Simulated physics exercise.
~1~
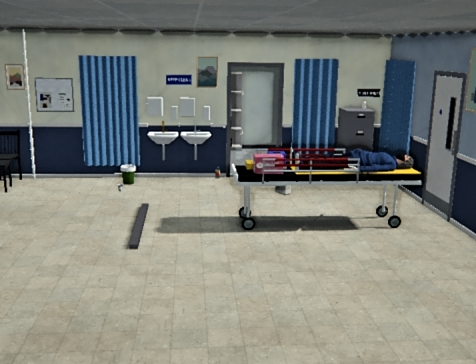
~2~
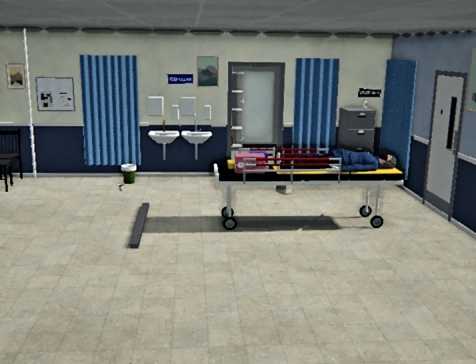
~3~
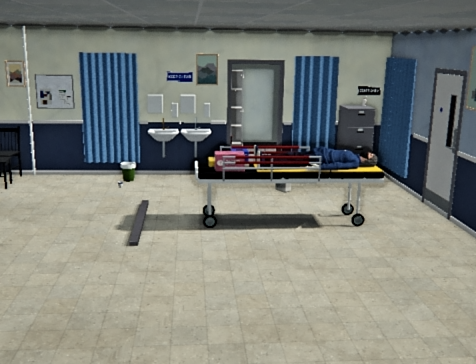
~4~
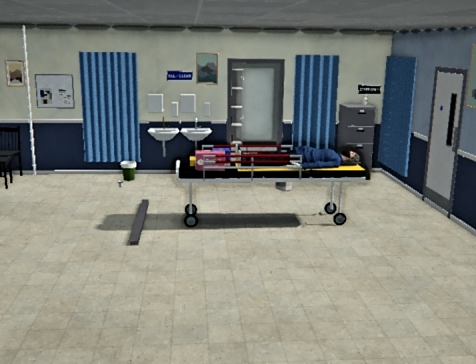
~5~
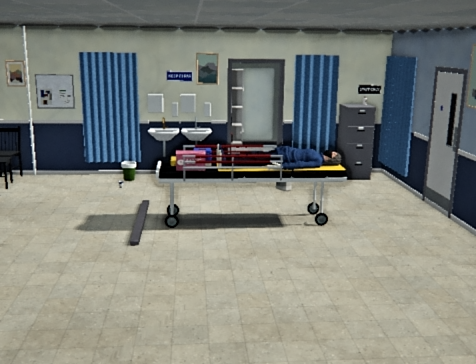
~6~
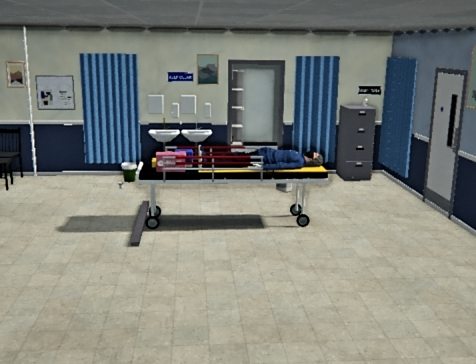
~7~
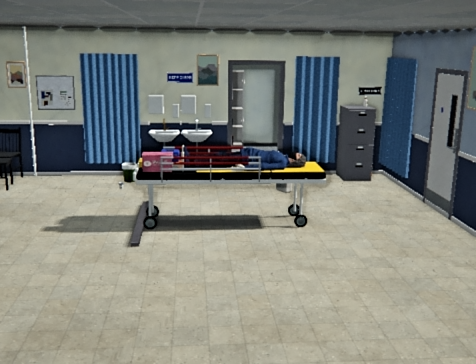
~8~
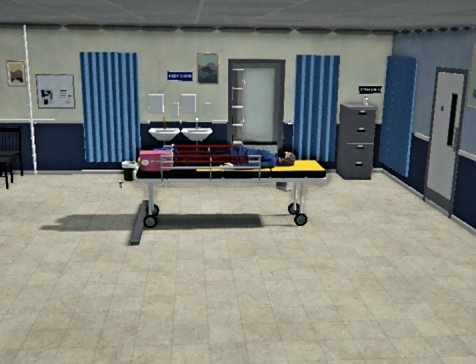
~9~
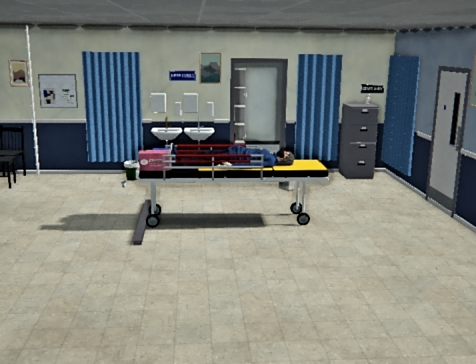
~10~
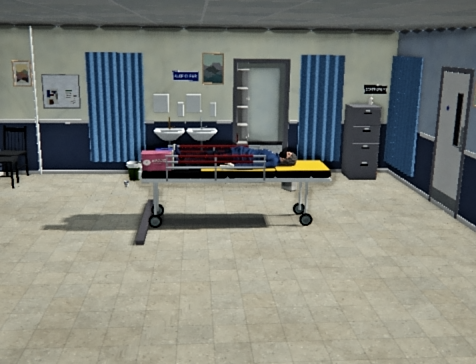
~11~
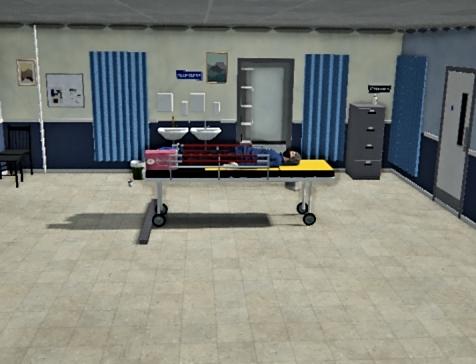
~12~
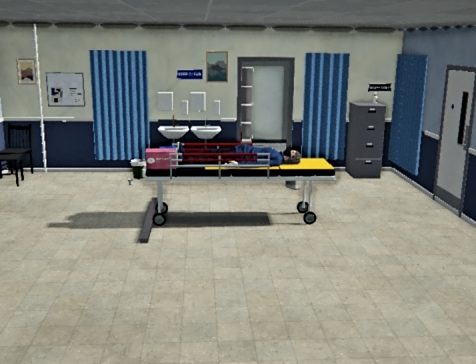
A wheeled trolley with a yellow and black top carries a limp person lying flat, head to the right, across a tiled ward seen side-on from a gently swaying camera. Blue curtains, two sinks, a grey door and a filing cabinet line the back wall, and a dark sill lies on the floor. The trolley rolls left, with a pink holdall and other items by the person's legs. Its front wheels reach the sill and it halts, level. The person slides farther left along the top, baring yellow at the right end, then stops, still aboard with the pink holdall.
